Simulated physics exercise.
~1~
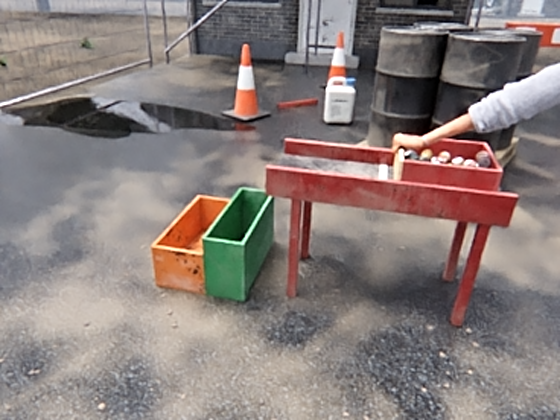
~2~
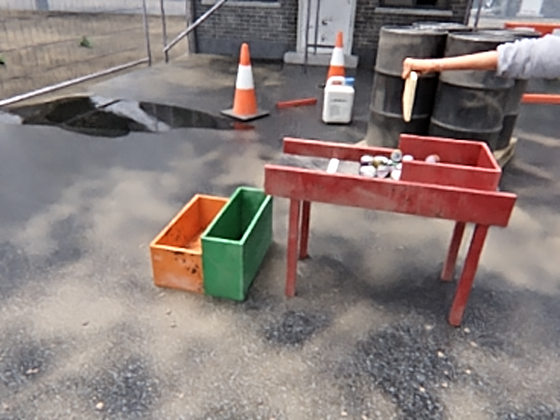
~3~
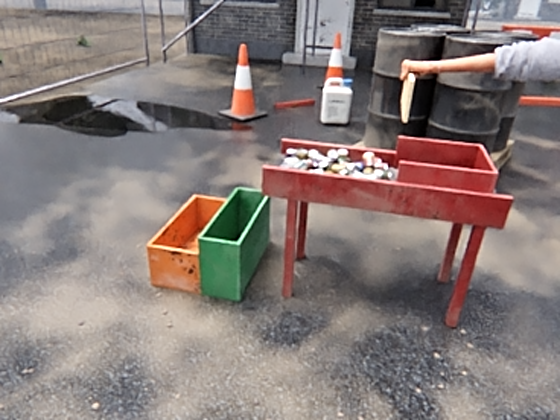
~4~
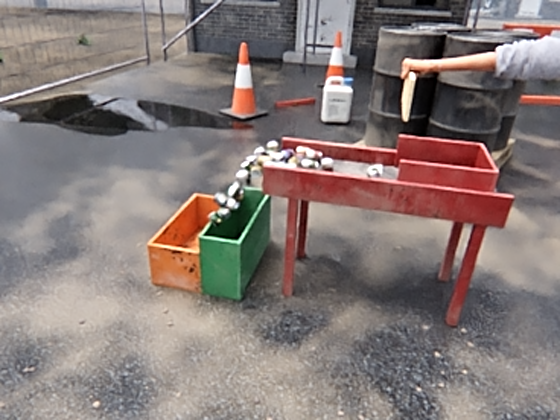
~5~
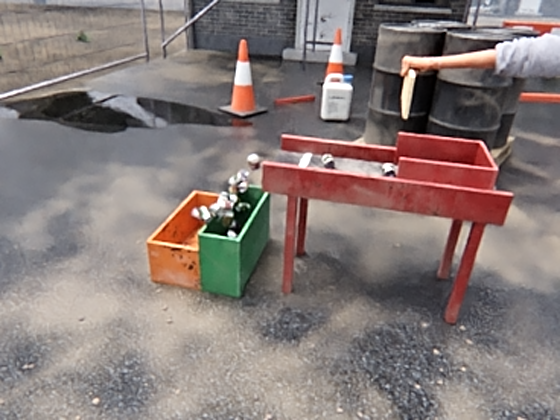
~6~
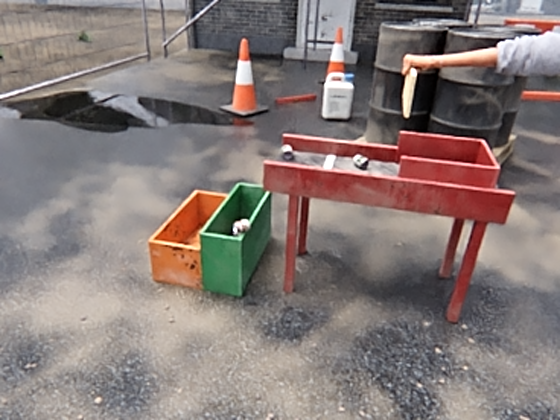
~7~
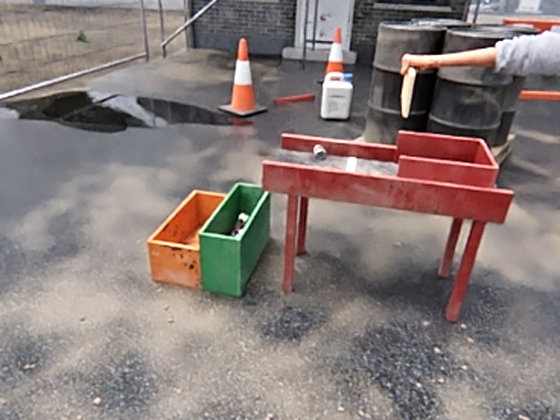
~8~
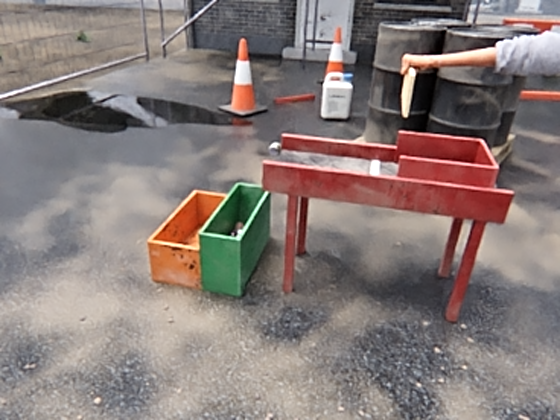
Small cans sit packed in a red pen at the right end of a raised red trough, where a hand holds a small pale gate. The hand lifts the gate clear, and the cans begin moving left in a loose, tumbling crowd. They spread along the trough, then pour off its left end in a falling stream toward the green box, with the orange tub just beyond. The stream thins to a few stragglers, and one last can rides to the edge. At the end the pen is empty, that can is at the lip, and cans show inside the green box.
